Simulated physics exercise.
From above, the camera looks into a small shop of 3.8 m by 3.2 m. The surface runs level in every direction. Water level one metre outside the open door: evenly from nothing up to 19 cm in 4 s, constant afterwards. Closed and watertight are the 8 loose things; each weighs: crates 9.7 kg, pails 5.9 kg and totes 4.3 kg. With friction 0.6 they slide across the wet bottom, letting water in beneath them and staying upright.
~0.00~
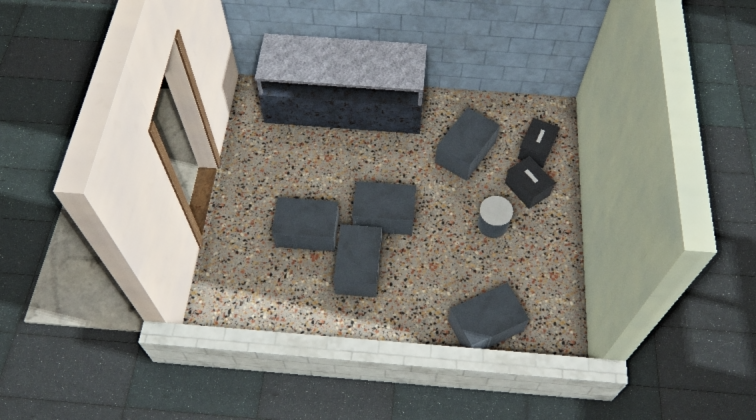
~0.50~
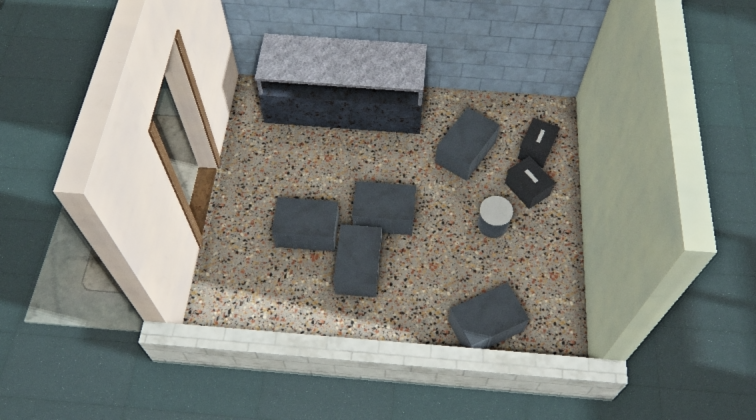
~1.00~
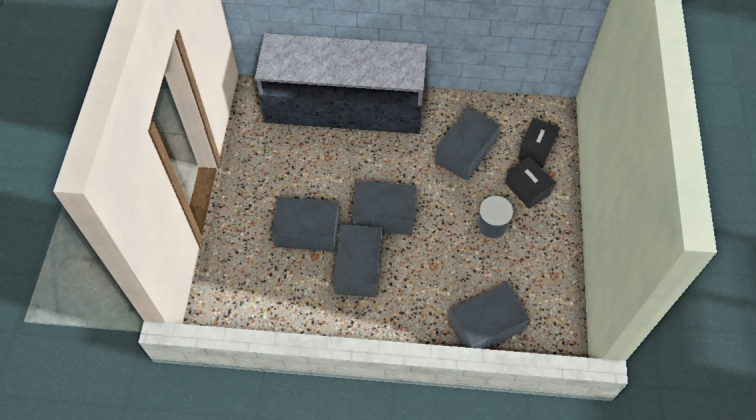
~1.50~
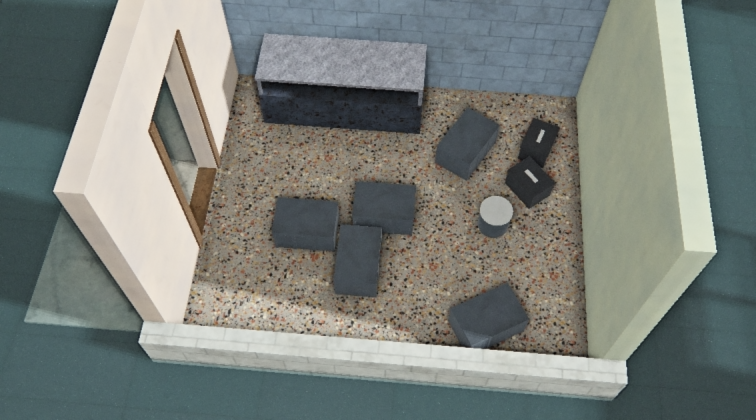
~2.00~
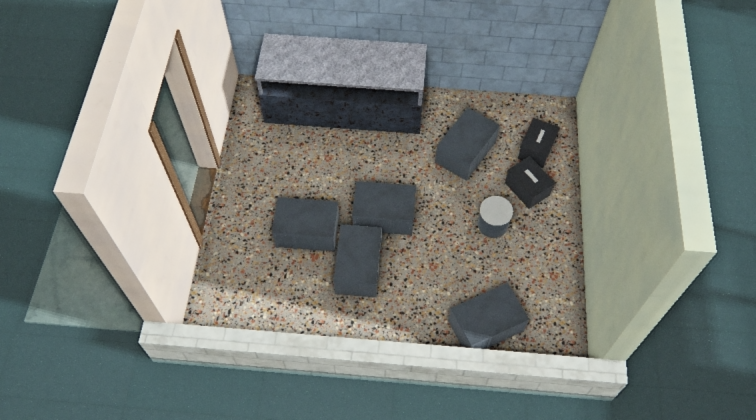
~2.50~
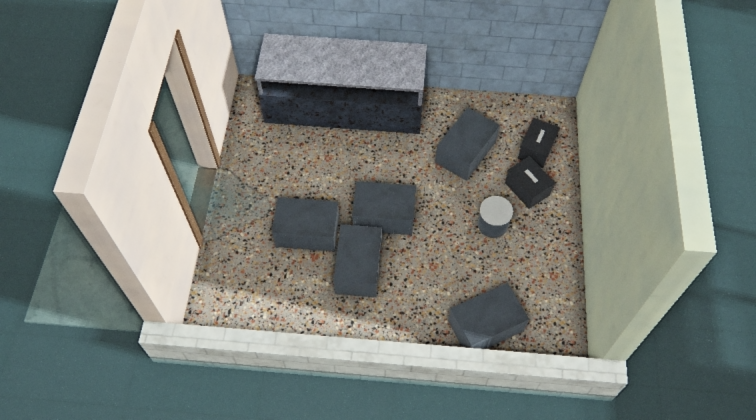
Water spreading across the ground around a small walled shop, then slipping through the open left doorway while dark crates sit still.
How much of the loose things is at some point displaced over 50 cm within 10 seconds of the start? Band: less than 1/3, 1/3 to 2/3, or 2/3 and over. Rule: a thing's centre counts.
Band: 1/3 to 2/3.
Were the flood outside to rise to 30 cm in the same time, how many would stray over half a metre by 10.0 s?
Then the count would be 7.
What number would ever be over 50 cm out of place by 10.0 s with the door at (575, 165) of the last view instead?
Then it comes to 6.
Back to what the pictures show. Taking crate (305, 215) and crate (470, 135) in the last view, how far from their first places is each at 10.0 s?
First 200 cm, then 60 cm.
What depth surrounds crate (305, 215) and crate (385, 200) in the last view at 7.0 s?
About 6 and 5 cm.
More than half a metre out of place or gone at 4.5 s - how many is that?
By that time the total stands at 0.
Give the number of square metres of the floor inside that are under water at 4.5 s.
About 4.5 m2.
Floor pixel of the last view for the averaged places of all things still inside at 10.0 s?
(512, 228).
After 3.5 s 0 of 8 are over 50 cm from their spots; 0 afloat.
After 4.5 s 0 of 8 are over 50 cm from their spots; 0 afloat.
After 7.0 s 3 of 8 are over 50 cm from their spots; 4 afloat.
After 10.0 s 5 of 8 are over 50 cm from their spots, and 5 have been at some point; 8 afloat.
